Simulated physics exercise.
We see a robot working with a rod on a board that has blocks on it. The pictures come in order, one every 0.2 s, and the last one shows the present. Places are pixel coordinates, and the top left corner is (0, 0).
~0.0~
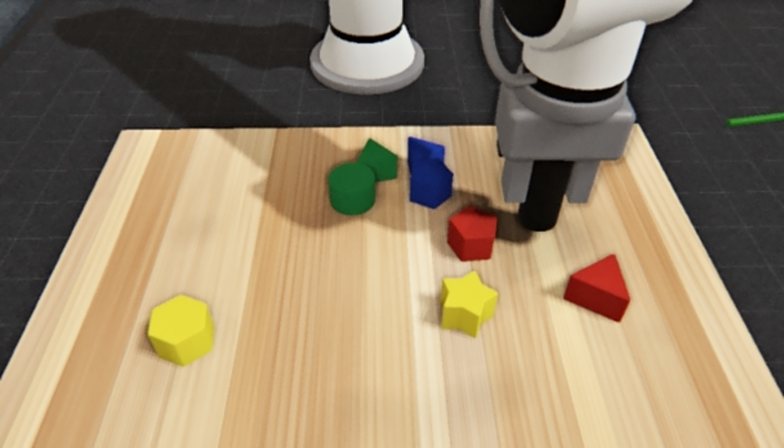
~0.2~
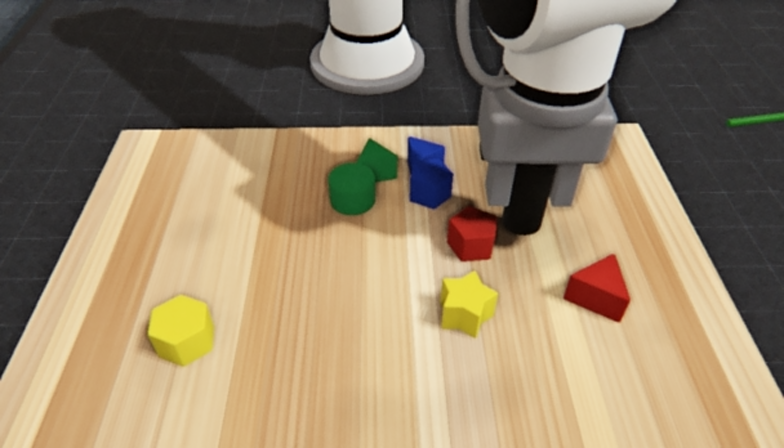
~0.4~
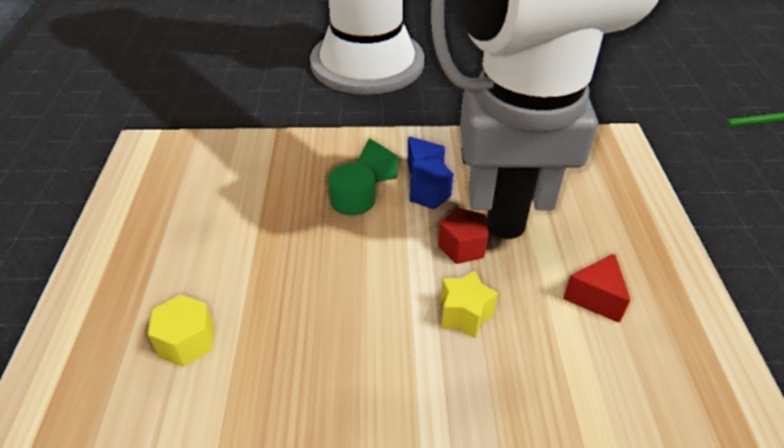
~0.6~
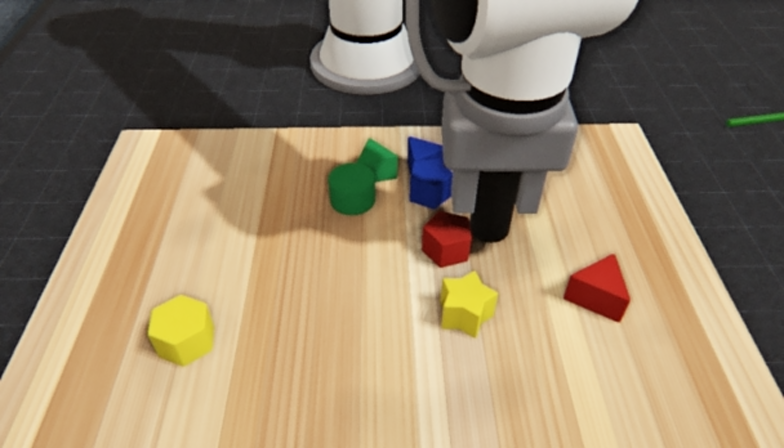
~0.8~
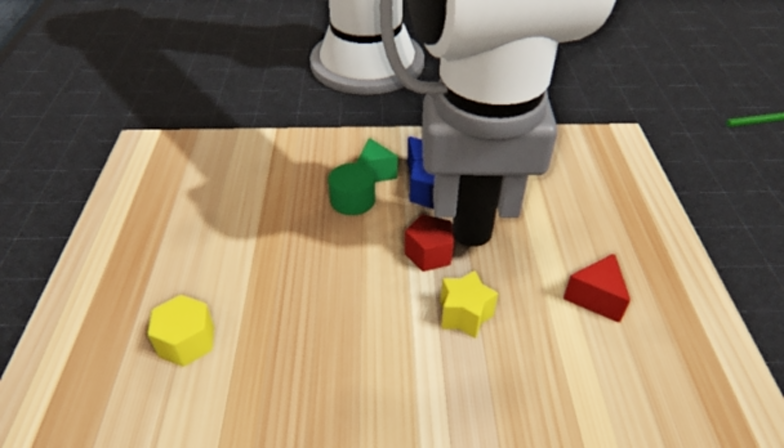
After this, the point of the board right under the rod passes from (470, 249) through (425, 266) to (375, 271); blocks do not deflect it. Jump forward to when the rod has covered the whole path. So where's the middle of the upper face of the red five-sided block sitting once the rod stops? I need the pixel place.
I'd say the red five-sided block ends with its top centre at (330, 245).
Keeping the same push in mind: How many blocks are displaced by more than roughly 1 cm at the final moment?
Only one block.
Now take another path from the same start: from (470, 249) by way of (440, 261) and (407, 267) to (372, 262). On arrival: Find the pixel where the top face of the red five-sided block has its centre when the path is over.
In the picture, it is at (329, 241).
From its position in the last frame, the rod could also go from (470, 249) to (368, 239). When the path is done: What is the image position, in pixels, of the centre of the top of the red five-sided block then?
In the picture, that point is around (350, 243).
What follows on the original path. Halfway along, rod (425, 249); red five-sided block (382, 241), turned 10° clockwise.
At the end, rod (374, 254); red five-sided block (330, 245), turned 15° clockwise; yellow star block in place.
